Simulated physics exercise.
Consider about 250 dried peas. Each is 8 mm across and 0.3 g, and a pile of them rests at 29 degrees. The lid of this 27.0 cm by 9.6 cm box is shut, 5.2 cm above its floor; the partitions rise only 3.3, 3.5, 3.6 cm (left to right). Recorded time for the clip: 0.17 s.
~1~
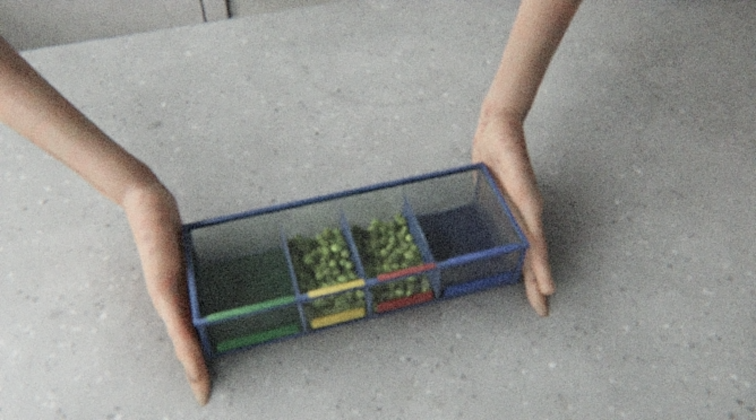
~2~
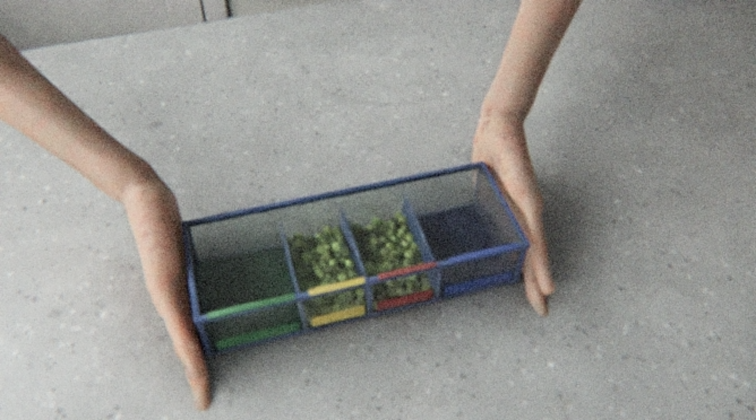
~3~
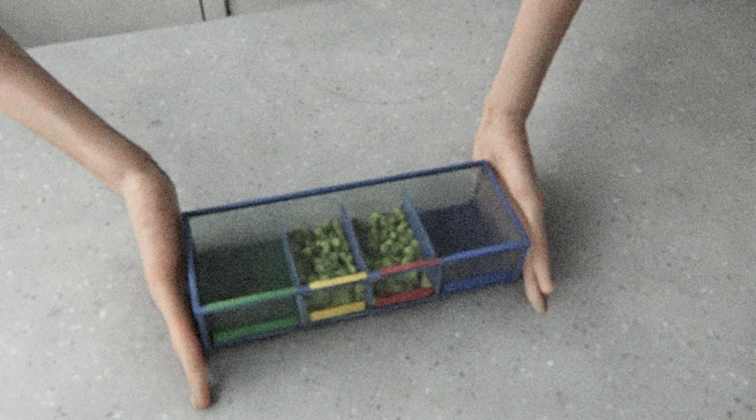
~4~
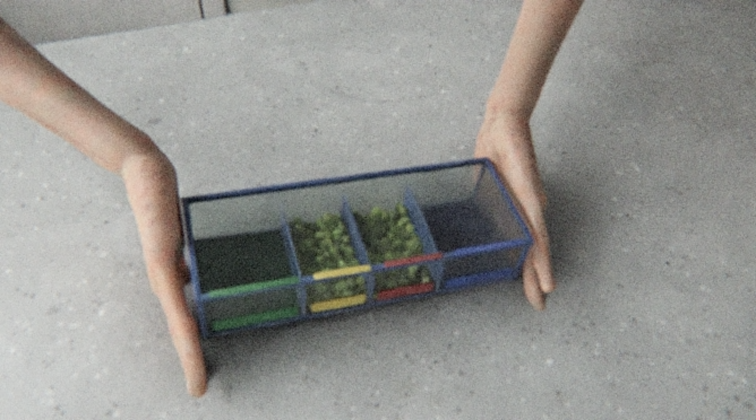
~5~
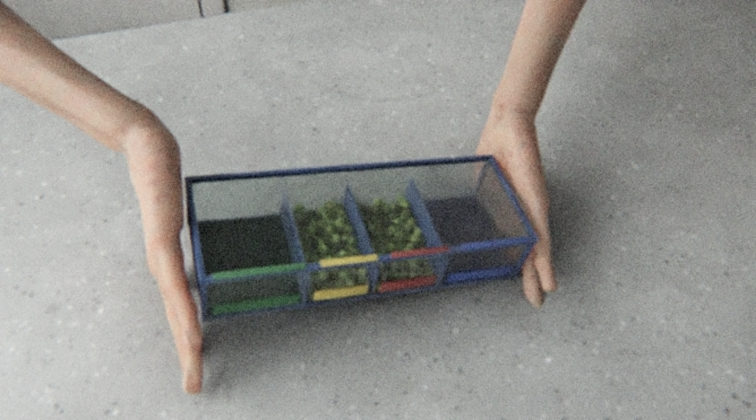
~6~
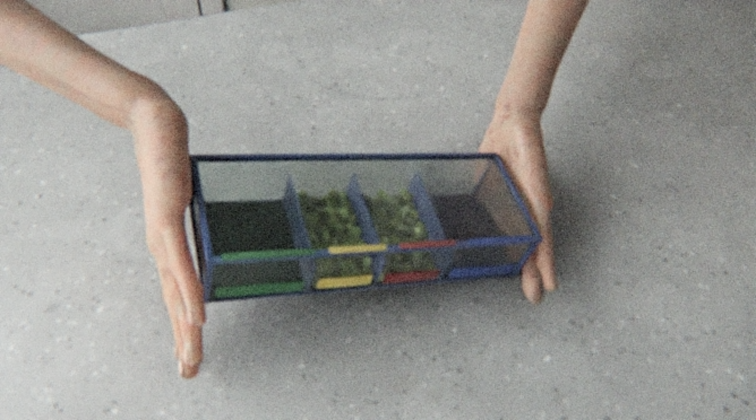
Clear lidded box with green peas in its yellow and red middle sections being slowly tilted, left end rising, by two hands.
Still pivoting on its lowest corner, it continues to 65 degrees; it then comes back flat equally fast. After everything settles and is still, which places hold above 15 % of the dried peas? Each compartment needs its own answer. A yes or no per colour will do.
Red compartment: Yes. Blue compartment: No. Green compartment: No. Yellow compartment: Yes.
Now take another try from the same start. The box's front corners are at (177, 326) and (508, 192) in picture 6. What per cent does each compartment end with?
Final shares, in per cent - red: 45, blue: 0, green: 5, yellow: 50.
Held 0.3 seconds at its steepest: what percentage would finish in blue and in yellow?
That would leave blue with 0 percent and yellow with 50 percent.
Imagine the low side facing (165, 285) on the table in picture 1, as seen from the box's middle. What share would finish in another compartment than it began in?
Estimate: Near 10 per cent.
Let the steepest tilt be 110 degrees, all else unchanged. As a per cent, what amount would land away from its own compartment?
Estimate: Around 40 %.
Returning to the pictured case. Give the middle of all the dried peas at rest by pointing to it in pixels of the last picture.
Roughly pixel (372, 261).
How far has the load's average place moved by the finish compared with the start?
Roughly 1.5 cm.
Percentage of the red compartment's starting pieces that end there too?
100 %.
Then, 0.45 s after the last picture, tilt 64 degrees; red 50 %, yellow 50 %.
Then, 0.75 s after the last picture, tilt 27 degrees; red 55 %, yellow 45 %.
Then, 1.15 s after the last picture, tilt 0 degrees; red 55 %, yellow 45 %.
In the end, red 55 %, blue 0 %, green 0 %, yellow 45 %.
